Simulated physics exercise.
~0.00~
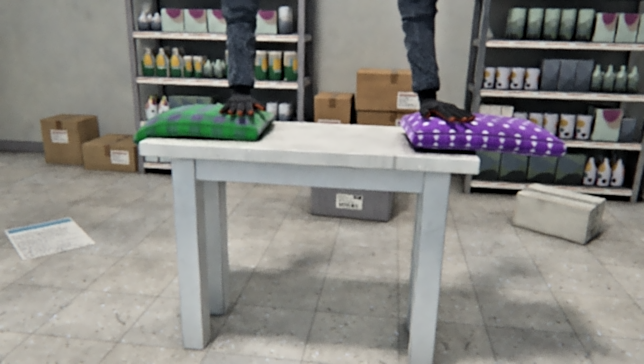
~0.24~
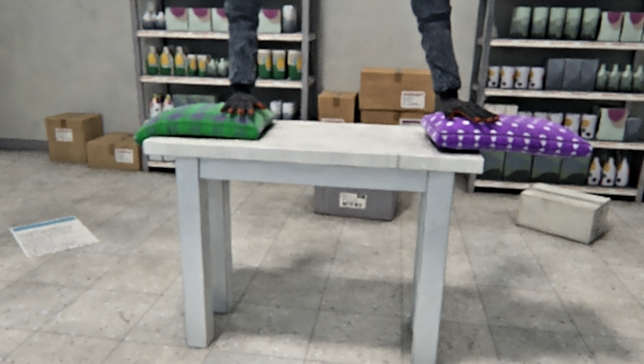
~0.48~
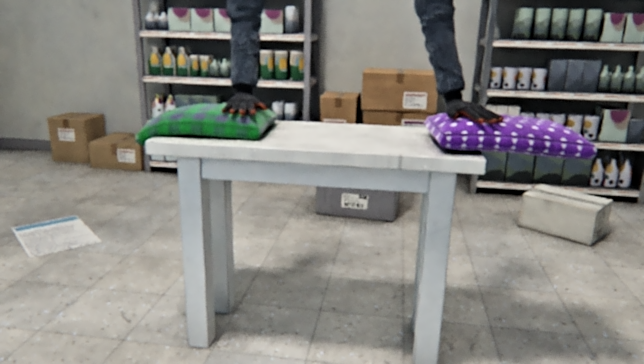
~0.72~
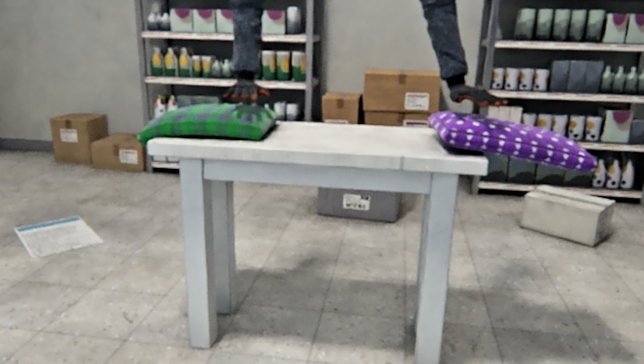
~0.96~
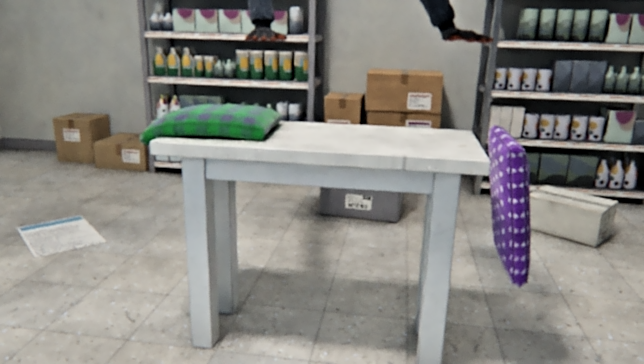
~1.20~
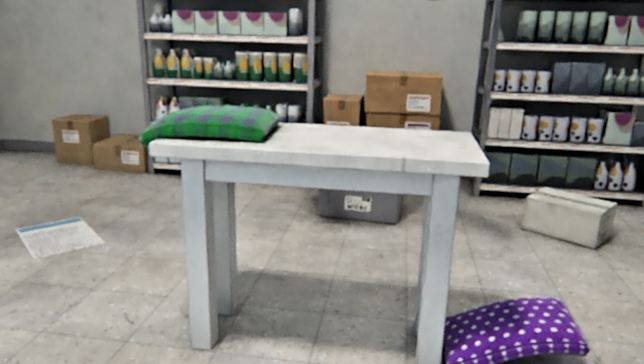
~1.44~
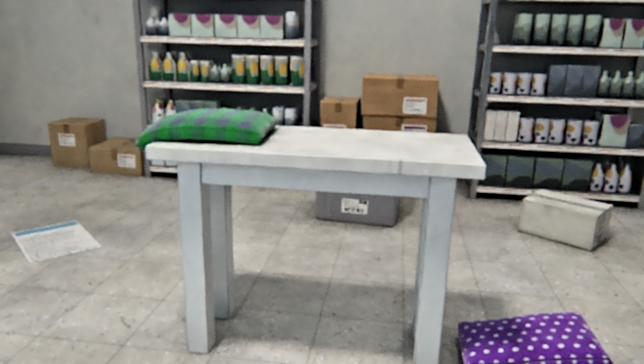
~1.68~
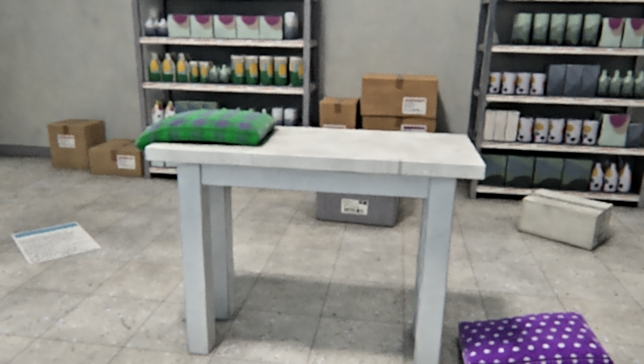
The clip opens with two hands resting on a green checked cushion-like item and a purple pillow with white dots, set at opposite ends of a pale table in a room with stocked shelves and cardboard boxes. The purple pillow shifts right until much of it sticks out past the table's edge, while the green item overhangs slightly on the left. The hands then lift away, and the purple pillow tips over the right end and drops. It lands on the tiled floor and settles a little farther right. The green item stays on the table.
